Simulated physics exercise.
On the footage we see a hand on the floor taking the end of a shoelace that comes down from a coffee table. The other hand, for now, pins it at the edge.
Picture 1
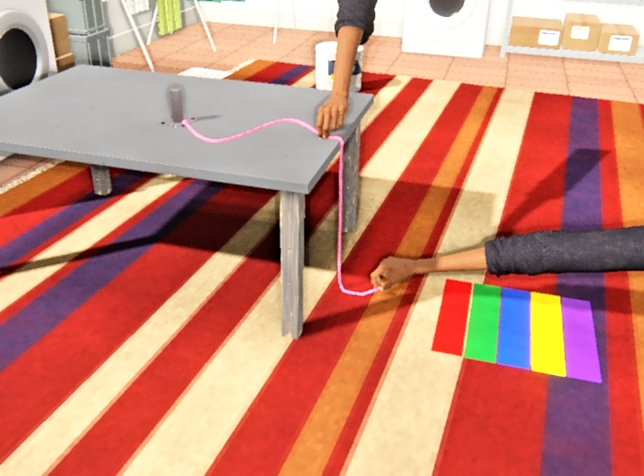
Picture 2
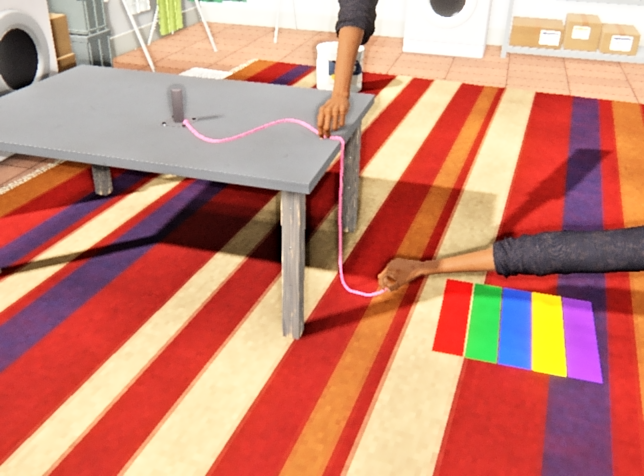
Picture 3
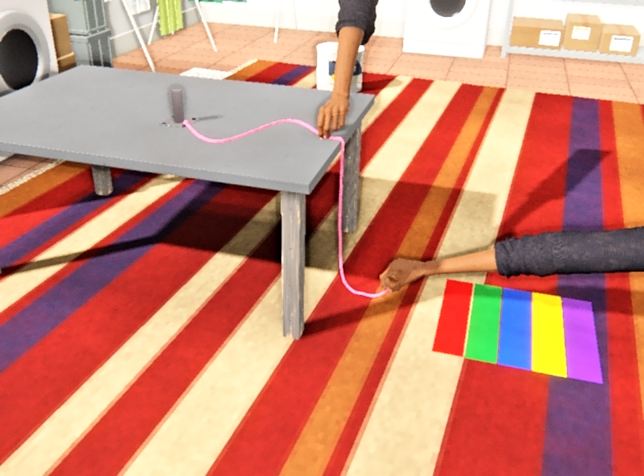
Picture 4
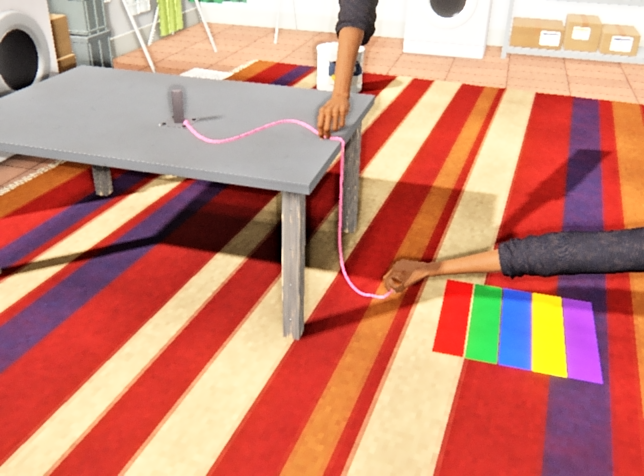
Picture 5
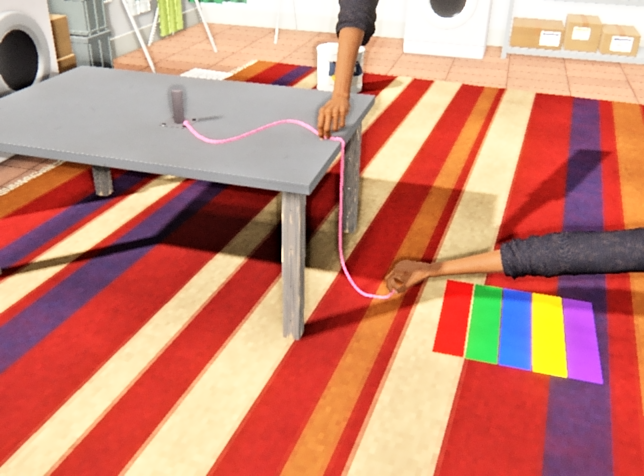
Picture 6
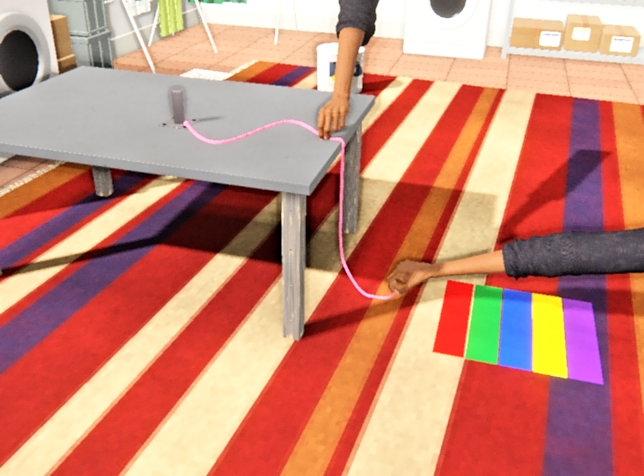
A hand near the floor held the end of a pink shoelace hanging from a gray coffee table and drew it slightly right, while another hand kept it pinned at the table's edge.
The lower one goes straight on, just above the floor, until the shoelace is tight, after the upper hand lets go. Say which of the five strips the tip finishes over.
Purple.
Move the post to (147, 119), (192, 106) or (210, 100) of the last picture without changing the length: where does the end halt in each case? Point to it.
Places per try: (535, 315); (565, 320); (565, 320).
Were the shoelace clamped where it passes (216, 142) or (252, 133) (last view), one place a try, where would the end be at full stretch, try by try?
Around (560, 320), then around (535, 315).
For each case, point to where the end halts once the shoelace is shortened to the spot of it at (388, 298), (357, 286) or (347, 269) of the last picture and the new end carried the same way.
Try 1: About (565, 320). Try 2: About (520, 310). Try 3: About (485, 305).
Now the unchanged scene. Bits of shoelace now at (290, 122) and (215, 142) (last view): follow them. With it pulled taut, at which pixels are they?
First near (343, 145), second near (249, 130).
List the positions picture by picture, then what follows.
In the first frame, end (379, 287); red (449, 339); green (481, 345); blue (514, 351); yellow (548, 357); purple (582, 363).
In the second frame, end (387, 289); shoelace through (195, 132) (248, 134) (301, 122) (342, 147) (340, 213) (341, 273).
In the third frame, end (388, 289).
In the fourth frame, end (392, 290); shoelace through (195, 133) (248, 134) (301, 123) (342, 148) (340, 213) (345, 274).
In the fifth frame, end (394, 291).
In the sixth frame, end (396, 291); shoelace through (196, 134) (248, 135) (301, 124) (343, 148) (341, 214) (350, 275).
Soon after, end near (530, 314); over blue.
After that, end near (564, 320); over yellow.
At the stop, end near (583, 323); over purple. It halts on the purple strip.
